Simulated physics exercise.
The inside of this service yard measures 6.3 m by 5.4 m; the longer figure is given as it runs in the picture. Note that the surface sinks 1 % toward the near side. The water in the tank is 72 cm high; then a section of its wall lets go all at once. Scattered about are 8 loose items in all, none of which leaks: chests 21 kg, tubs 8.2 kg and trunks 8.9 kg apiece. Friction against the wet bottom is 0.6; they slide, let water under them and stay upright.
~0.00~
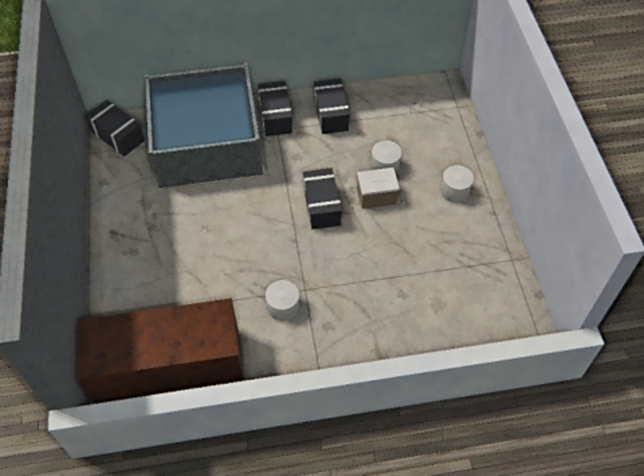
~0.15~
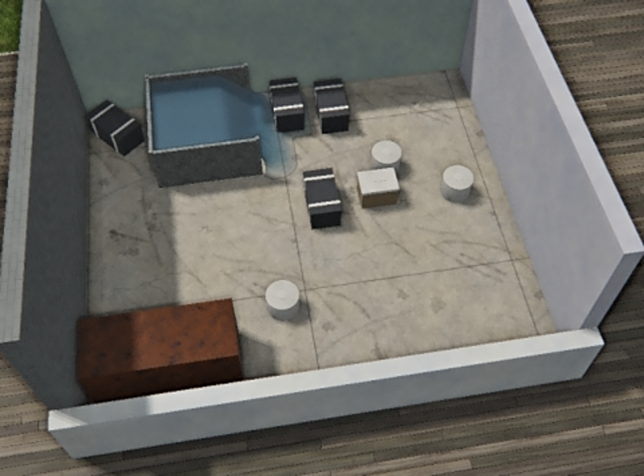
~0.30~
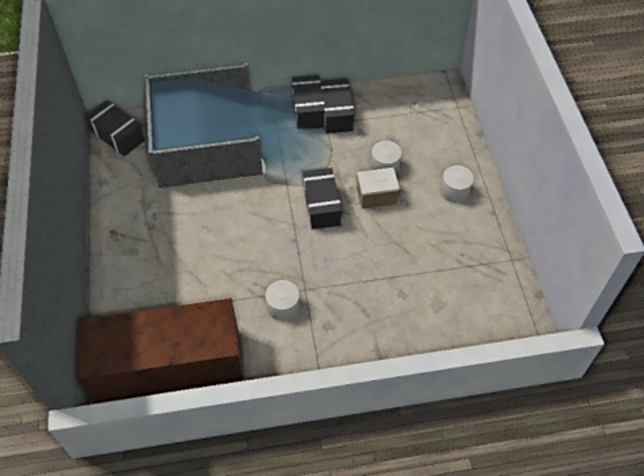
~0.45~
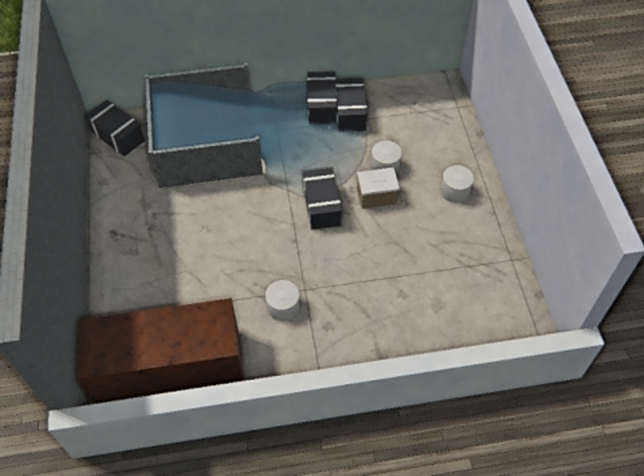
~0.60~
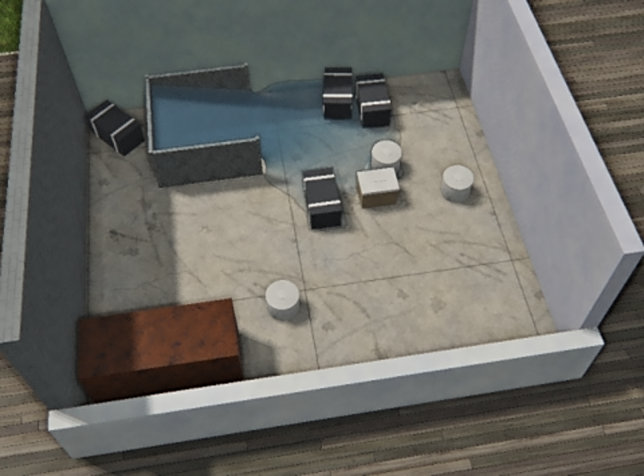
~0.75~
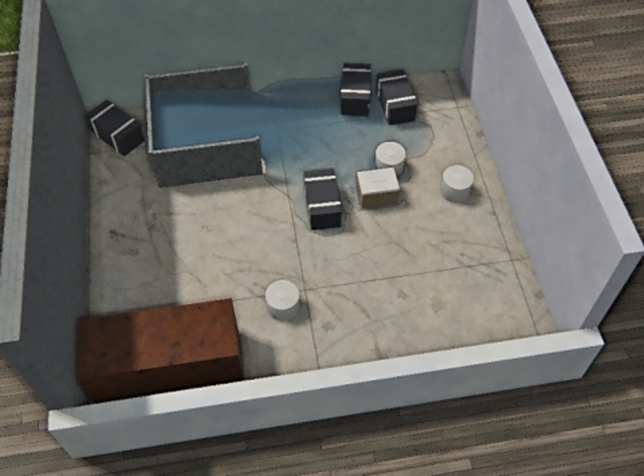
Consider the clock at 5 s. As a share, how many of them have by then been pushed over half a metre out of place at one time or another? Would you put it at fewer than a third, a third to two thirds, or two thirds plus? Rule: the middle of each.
Highest of the three bands.
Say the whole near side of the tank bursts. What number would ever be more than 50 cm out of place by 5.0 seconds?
In that case the number is 1.
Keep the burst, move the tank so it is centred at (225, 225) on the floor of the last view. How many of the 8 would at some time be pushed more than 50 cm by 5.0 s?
The answer would then be 6.
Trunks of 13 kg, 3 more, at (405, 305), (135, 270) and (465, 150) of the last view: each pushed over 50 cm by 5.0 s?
In order: Beyond it, within it, beyond it.
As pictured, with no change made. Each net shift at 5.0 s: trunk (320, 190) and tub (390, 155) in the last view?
Net shifts, in order: 120 cm and 350 cm.
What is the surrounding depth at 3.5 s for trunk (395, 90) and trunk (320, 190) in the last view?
Depths: Near 17 cm, then near 2 cm.
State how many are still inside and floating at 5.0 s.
4 at that moment.
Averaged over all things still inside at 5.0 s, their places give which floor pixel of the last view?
I'd put it around (327, 245).
After 1.1 s 3 of 8 are over 50 cm from their spots; 1 afloat.
After 2.2 s 5 of 8 are over 50 cm from their spots; 4 afloat.
After 3.5 s 6 of 8 are over 50 cm from their spots; 4 afloat.
After 5.0 s 6 of 8 are over 50 cm from their spots, and 6 have been at some point; 4 afloat.
